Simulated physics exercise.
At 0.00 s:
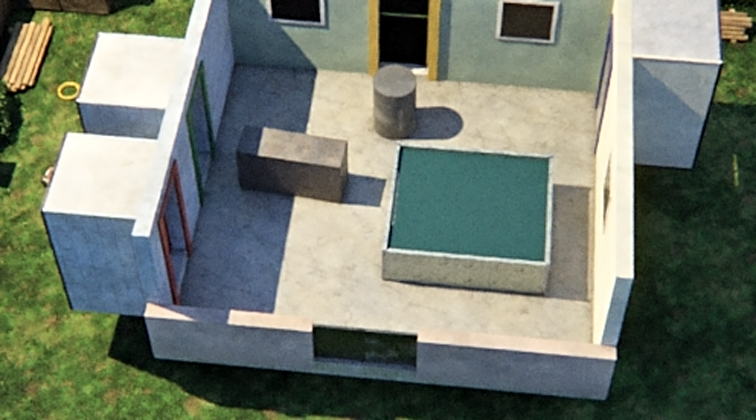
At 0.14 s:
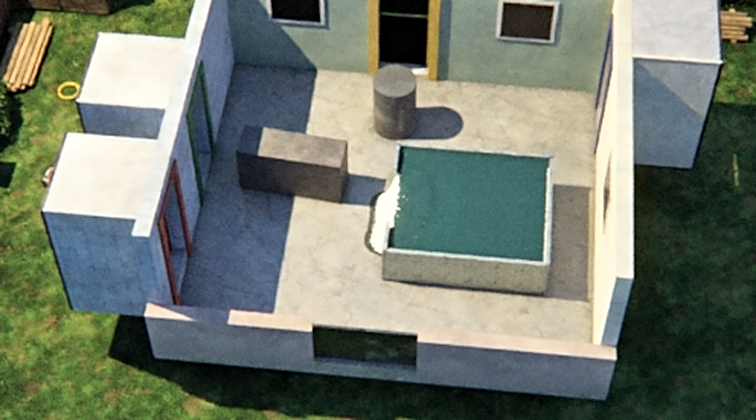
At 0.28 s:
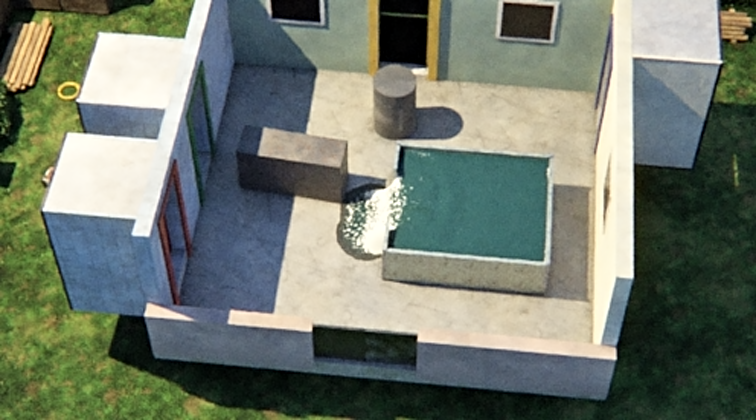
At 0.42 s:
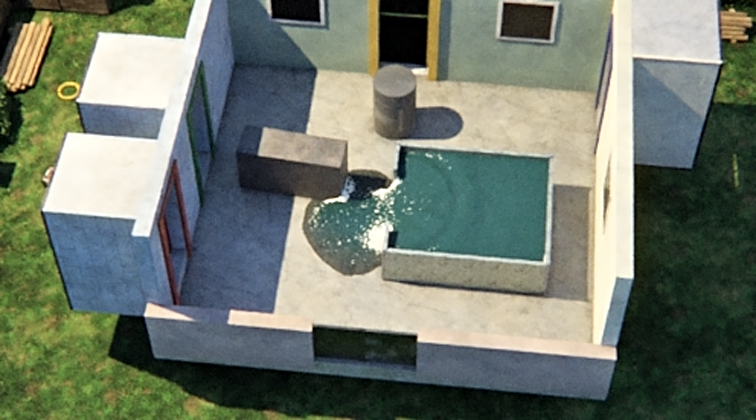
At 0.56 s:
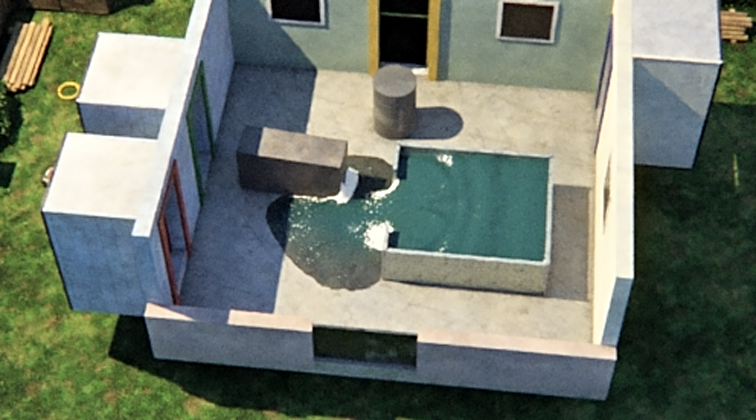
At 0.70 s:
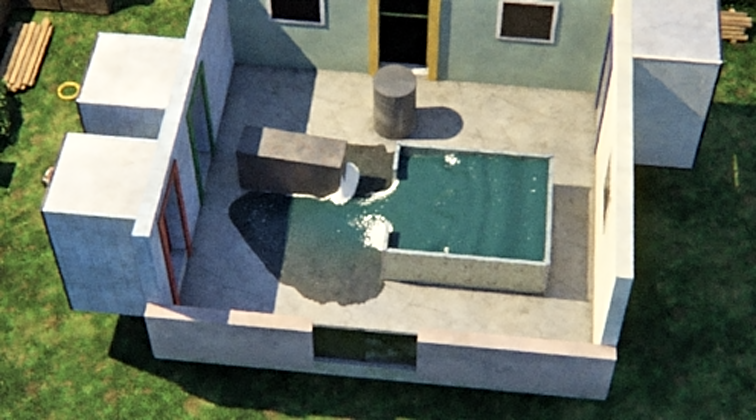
Dark green water pours from the broken left side of a pale, low-walled tank in an enclosed yard, seen from high above and in front, with grass around it. A long brown block sits left of the tank, a grey cylinder behind it, and red and green doors line the left wall. The water foams at the gap, then fans out leftward past the block's near side, darkening the floor, while the camera stays still.
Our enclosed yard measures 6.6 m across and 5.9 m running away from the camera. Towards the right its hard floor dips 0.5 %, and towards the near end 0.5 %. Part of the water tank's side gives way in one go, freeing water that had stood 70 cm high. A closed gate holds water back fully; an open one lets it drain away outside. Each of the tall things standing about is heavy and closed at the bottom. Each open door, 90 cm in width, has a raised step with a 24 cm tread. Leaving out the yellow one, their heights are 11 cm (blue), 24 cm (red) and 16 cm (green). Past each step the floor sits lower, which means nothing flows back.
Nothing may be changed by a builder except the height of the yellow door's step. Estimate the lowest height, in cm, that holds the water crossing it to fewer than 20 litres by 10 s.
My estimate is 6.5 cm.
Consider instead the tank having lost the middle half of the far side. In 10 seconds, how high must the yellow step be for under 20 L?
Required height: Approx. 24 cm.
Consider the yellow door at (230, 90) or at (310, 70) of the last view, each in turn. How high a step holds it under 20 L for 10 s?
Roughly 10.5 cm, then roughly 10.5 cm.
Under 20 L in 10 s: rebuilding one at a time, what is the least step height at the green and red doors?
You'd want some 20 cm at green and some 25 cm at red.
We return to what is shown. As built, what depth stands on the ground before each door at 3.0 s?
Door by door, in centimetres - blue 0, red 31, green 19, yellow 5.
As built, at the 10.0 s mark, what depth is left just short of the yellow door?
It stands about 7.5 centimetres deep.
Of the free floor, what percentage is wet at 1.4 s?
30 %.
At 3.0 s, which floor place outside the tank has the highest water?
Look close to (176, 315).
After 1.4 s water covers 30 % of the floor, deepest (44 cm) near (342, 203); it has not reached the yellow door.
After 3.0 s water covers 60 % of the floor, deepest (38 cm) near (176, 315); 5 cm at the yellow door, 0 litres in over its 10 cm step.
After 10.0 s water covers 100 % of the floor, deepest (17 cm) near (586, 374); 8 cm at the yellow door, 1 litre in over its 10 cm step.
At the yellow door as built, the water arrived by 2.2 s and peaked near 10 cm at 7.4 s.
With a step of 6 cm, 26 litres would have come in within the 10 s; with 7.5 cm, 11 litres. So under 20 litres takes about 6.5 cm.
